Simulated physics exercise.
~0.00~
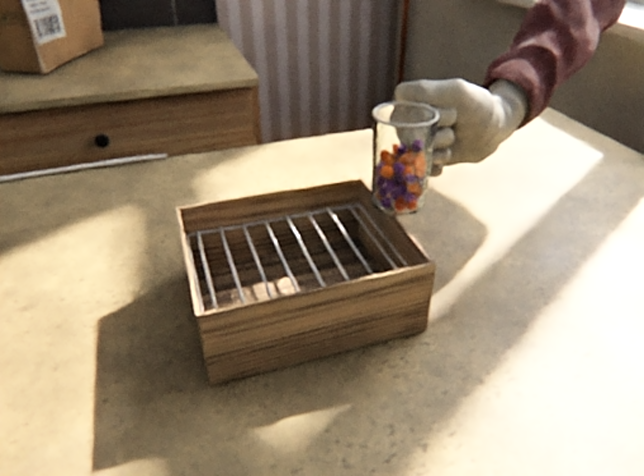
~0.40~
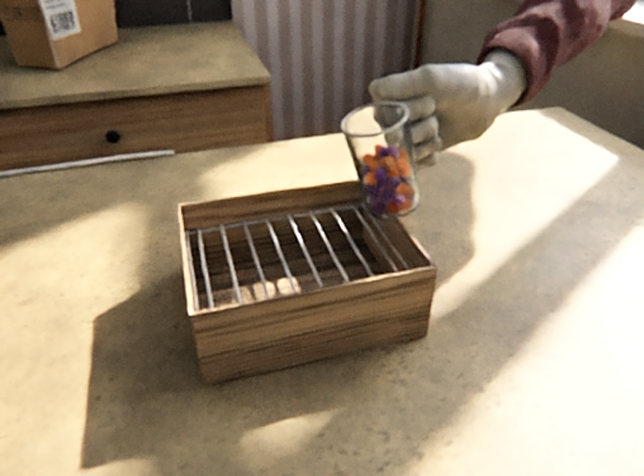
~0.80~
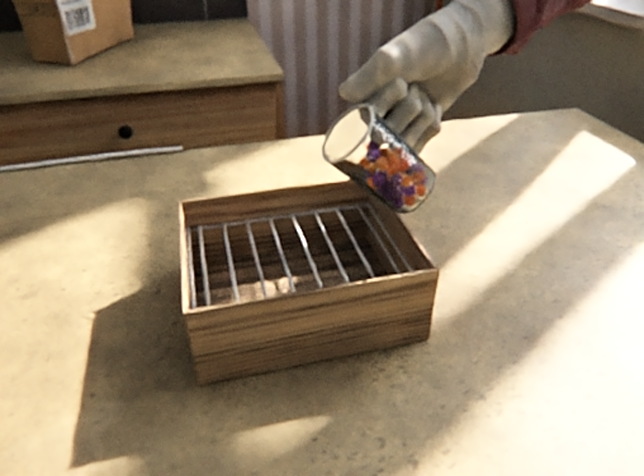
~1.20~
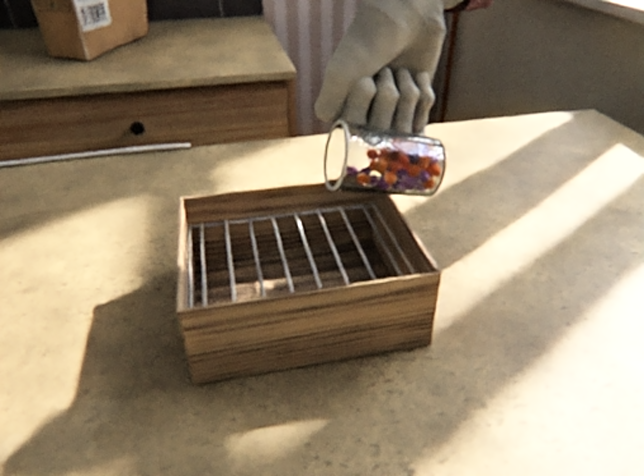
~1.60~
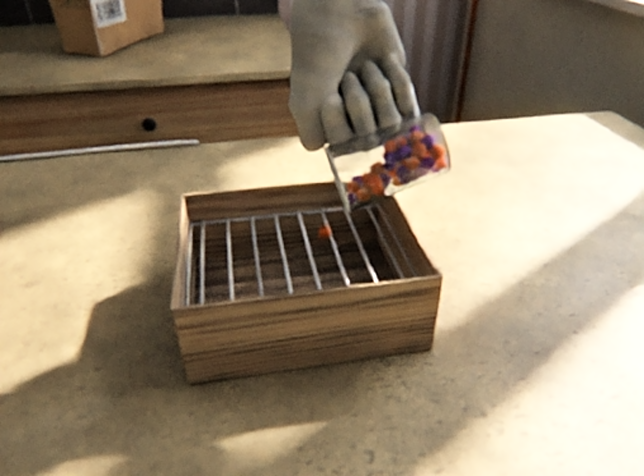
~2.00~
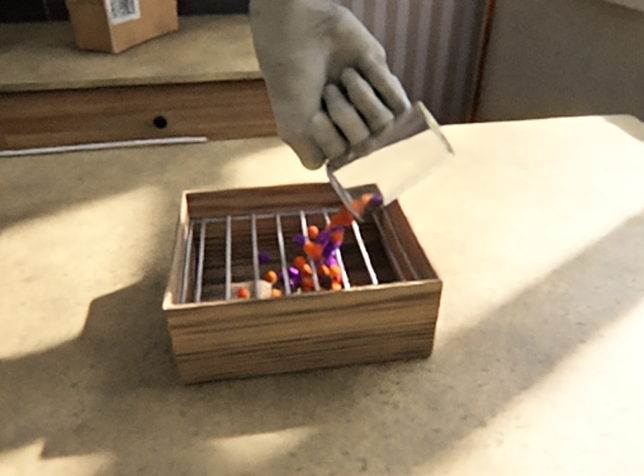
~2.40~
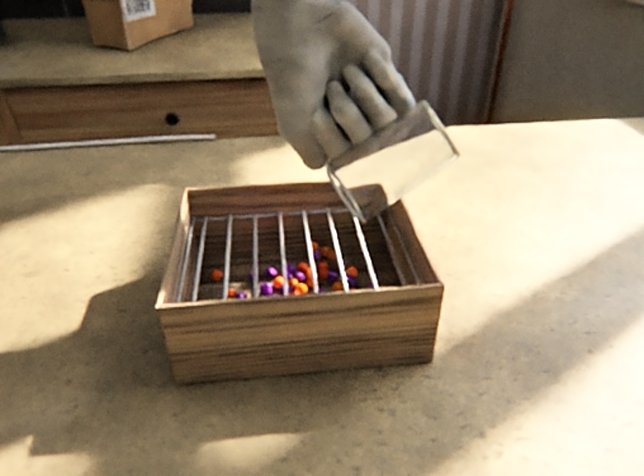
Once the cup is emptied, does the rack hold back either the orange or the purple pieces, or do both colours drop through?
Both colours drop through, with the orange and the purple pieces all ending up below the wires.
